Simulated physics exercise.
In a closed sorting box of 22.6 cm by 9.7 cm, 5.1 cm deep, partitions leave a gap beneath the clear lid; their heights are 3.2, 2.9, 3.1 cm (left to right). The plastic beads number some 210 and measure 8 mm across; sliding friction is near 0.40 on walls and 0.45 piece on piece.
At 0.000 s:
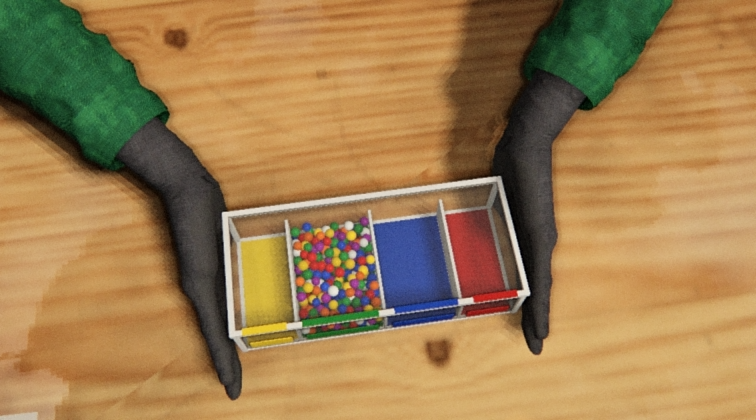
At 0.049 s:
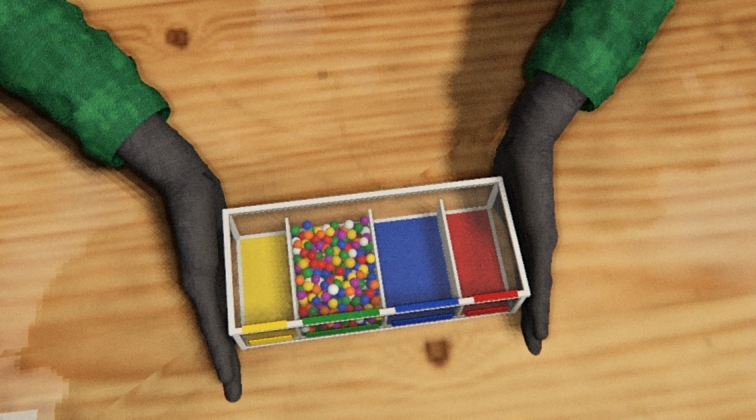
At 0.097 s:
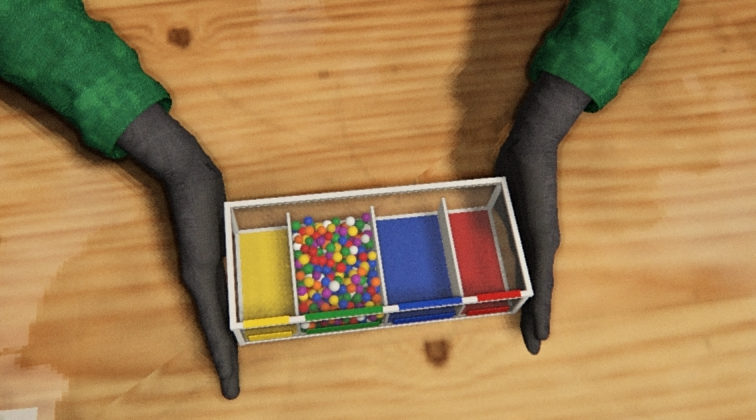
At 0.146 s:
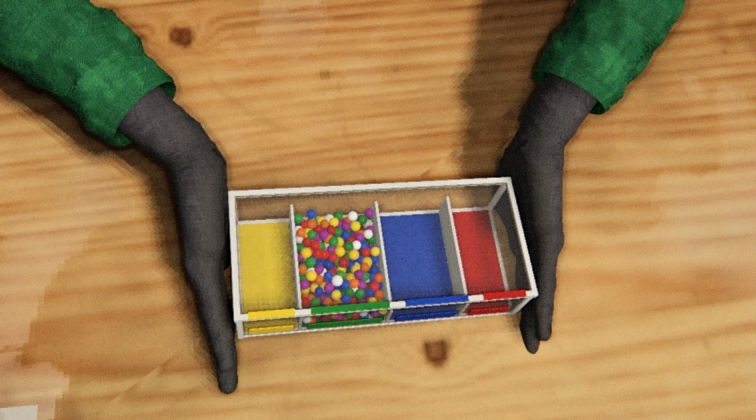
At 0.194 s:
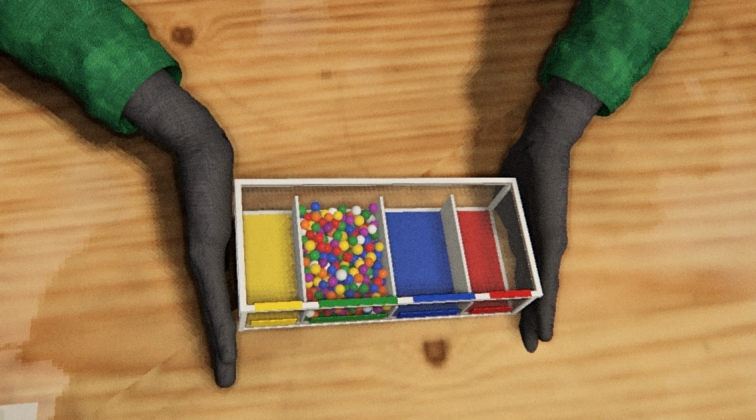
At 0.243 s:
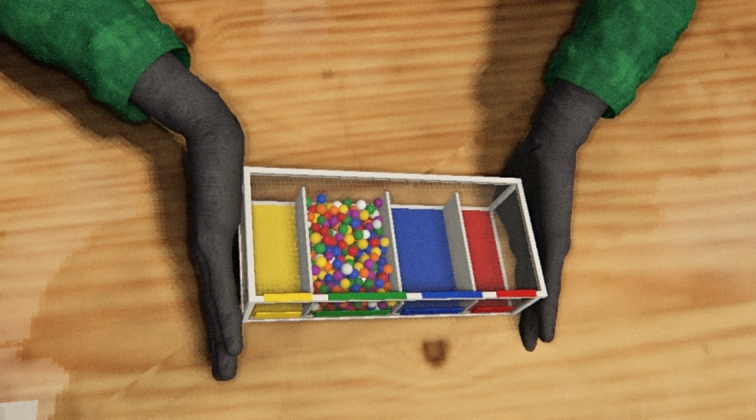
To begin with, two dark hands in green sleeves hold a clear box with yellow, green, blue and red sections, many multicoloured beads filling the green one. The hands then gradually tilt the box, lowering its right side relative to the left, while the beads stay in their section.
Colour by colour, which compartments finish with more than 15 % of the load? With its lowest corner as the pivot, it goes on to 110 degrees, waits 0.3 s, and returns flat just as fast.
Red: Yes, blue: No, green: No, yellow: No.
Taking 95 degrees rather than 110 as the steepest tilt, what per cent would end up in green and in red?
With that change you'd see green at 15 % and red at 80 %.
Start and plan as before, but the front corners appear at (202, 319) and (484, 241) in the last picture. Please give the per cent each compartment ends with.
The compartments end with red 0 per cent, blue 0 per cent, green 25 per cent and yellow 75 per cent.
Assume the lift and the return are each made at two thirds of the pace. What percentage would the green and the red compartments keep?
Per cent - green: 0; red: 100.
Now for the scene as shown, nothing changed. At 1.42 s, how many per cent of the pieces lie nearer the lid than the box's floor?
Roughly 80 per cent.
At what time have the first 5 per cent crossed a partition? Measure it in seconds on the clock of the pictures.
Reading: T about 0.85 s.
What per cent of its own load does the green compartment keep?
About 0 in a hundred.
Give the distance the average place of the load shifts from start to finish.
Displacement: Near 12.5 cm.
After 1.42 s, tilt 110 degrees; red 75 %, blue 25 %.
After 2.21 s, tilt 56 degrees; red 100 %.
After 3.02 s, tilt 0 degrees; red 100 %.
By 3.3 s all is still; red 100 %, blue 0 %, green 0 %, yellow 0 %.
